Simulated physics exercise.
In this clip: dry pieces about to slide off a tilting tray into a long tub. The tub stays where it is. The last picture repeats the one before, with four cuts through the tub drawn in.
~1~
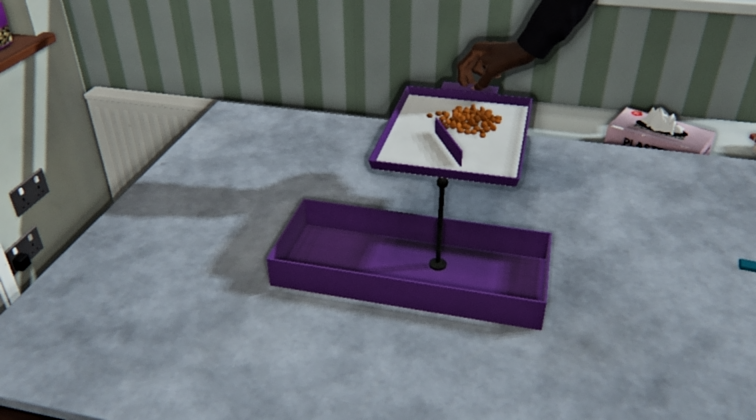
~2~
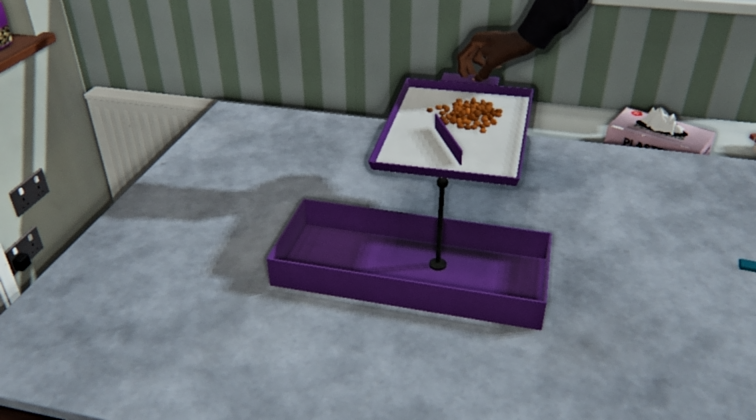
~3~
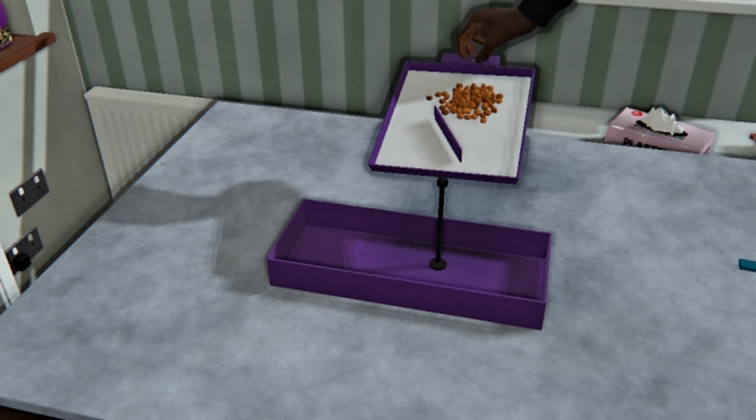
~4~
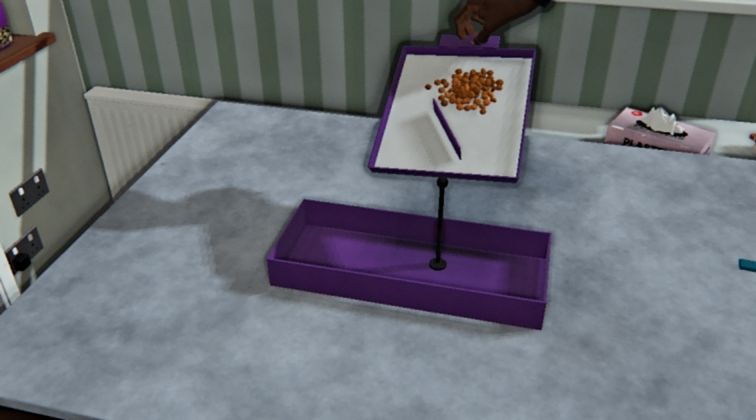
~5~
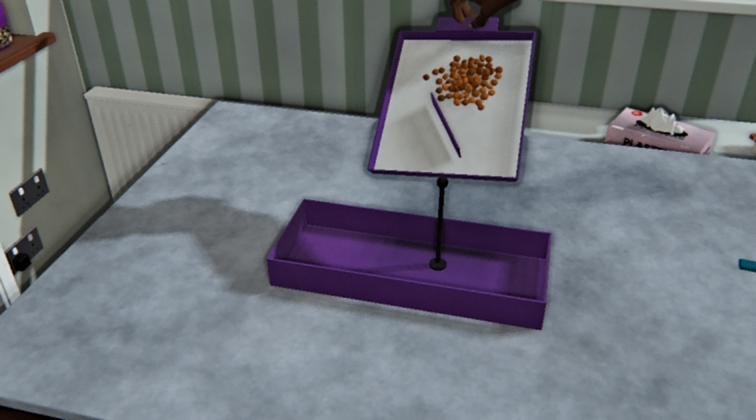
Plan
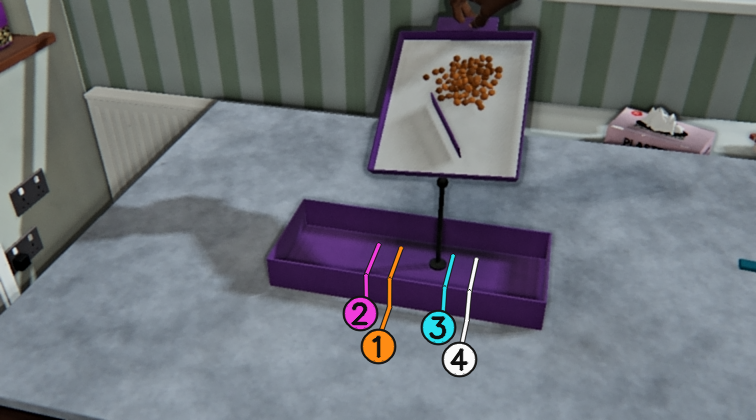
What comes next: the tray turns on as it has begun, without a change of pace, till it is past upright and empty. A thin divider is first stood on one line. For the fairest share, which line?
The best line is 3.
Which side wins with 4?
Left.
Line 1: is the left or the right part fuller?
More lands on the right.
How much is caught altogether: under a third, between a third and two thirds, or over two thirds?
It is over two thirds.
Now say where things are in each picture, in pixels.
Corners of the pouring end near (372, 159) and (517, 177), level; middle of the load near (471, 121), bits of cat kibble, in the first picture.
Corners of the pouring end near (372, 160) and (517, 176), barely tipped; fin from (436, 114) to (462, 150), in the second picture.
Corners of the pouring end near (371, 163) and (516, 176), a little tipped; front corners of the tub near (268, 259) and (546, 302), in the third picture.
Corners of the pouring end near (371, 165) and (516, 175), clearly tipped; far corners near (406, 48) and (533, 51), in the fourth picture.
Corners of the pouring end near (371, 167) and (515, 176), clearly tipped; the left corner sinks clearly lower, in the fifth picture.
On the marked copy, line 1 crosses the front rim at (389, 278); line 2 crosses the front rim at (366, 274); line 3 crosses the front rim at (444, 286); line 4 crosses the front rim at (469, 290).
With 1, of what is caught, a small share on the left of the divider, the bulk on the right.
With 2, of what is caught, a small share on the left of the divider, all but a few on the right.
With 3, of what is caught, close to half on the left of the divider, close to half on the right.
With 4, of what is caught, the bulk on the left of the divider, a small share on the right.
